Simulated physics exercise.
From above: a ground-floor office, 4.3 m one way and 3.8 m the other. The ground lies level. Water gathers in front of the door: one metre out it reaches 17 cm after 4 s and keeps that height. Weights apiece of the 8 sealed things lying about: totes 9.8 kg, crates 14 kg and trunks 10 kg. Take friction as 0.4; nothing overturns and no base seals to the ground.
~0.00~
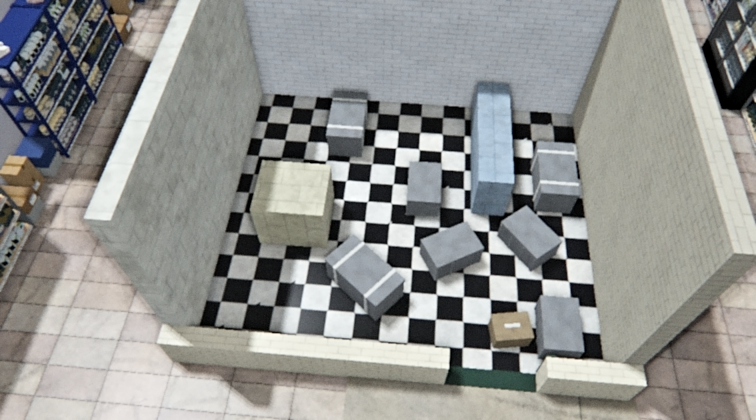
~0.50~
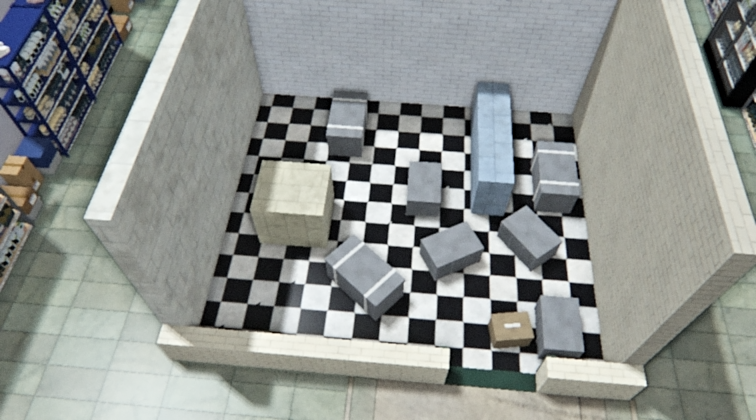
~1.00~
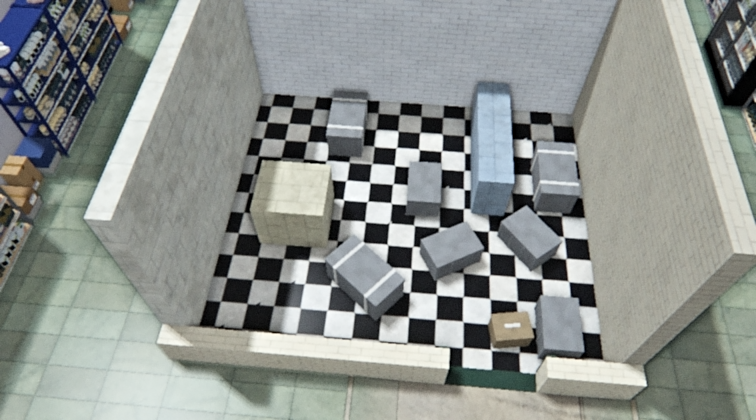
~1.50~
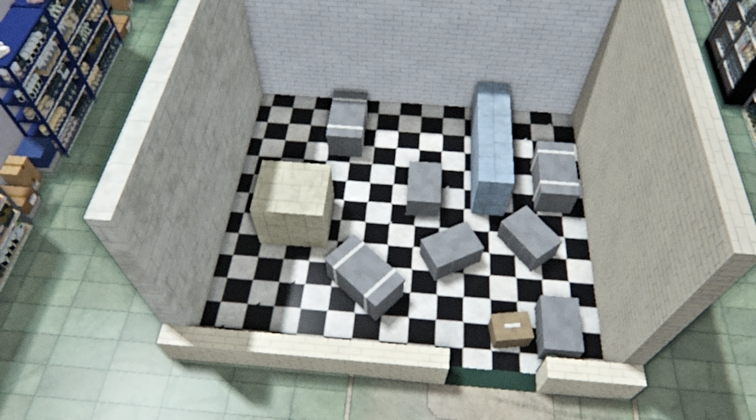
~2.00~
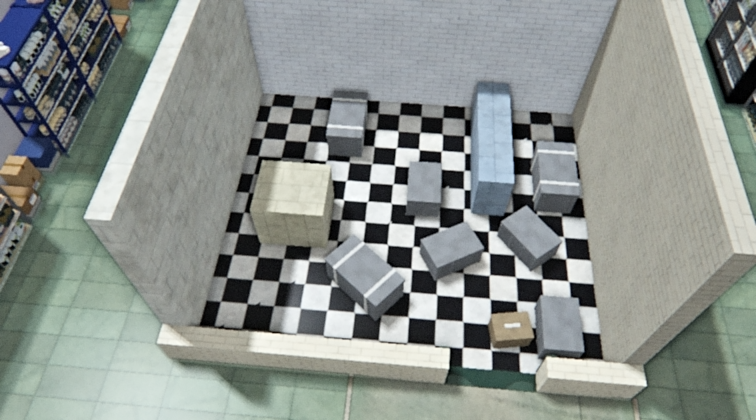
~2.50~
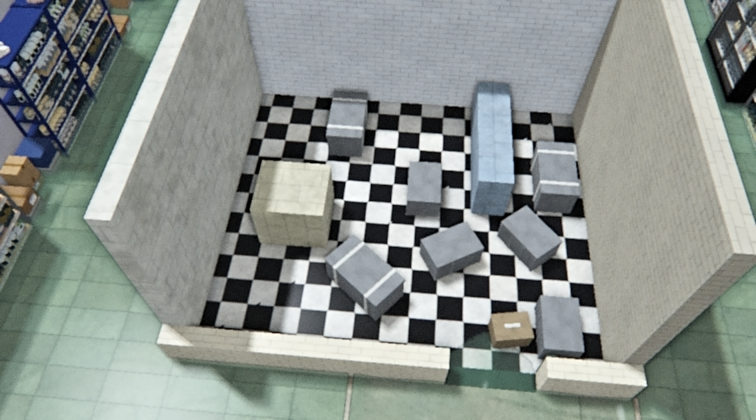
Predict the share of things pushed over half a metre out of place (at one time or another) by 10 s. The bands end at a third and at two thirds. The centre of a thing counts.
That comes to between one and two thirds.
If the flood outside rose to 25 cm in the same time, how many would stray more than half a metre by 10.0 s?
Then 6.
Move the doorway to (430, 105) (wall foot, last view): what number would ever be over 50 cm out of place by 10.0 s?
Then 3.
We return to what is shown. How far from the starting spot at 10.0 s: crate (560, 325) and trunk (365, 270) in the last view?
In turn: 20 cm, 30 cm.
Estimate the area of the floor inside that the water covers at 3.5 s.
About 1.5 m2.
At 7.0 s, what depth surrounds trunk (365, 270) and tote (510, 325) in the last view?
About 2 and 8 cm.
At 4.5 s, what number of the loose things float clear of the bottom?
0 of them.
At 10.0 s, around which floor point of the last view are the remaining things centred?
At about (450, 197).
After 3.5 s 0 of 8 are over 50 cm from their spots; 0 afloat.
After 4.5 s 1 of 8 are over 50 cm from their spots; 0 afloat.
After 7.0 s 3 of 8 are over 50 cm from their spots; 1 afloat.
After 10.0 s 5 of 8 are over 50 cm from their spots, and 5 have been at some point; 4 afloat.
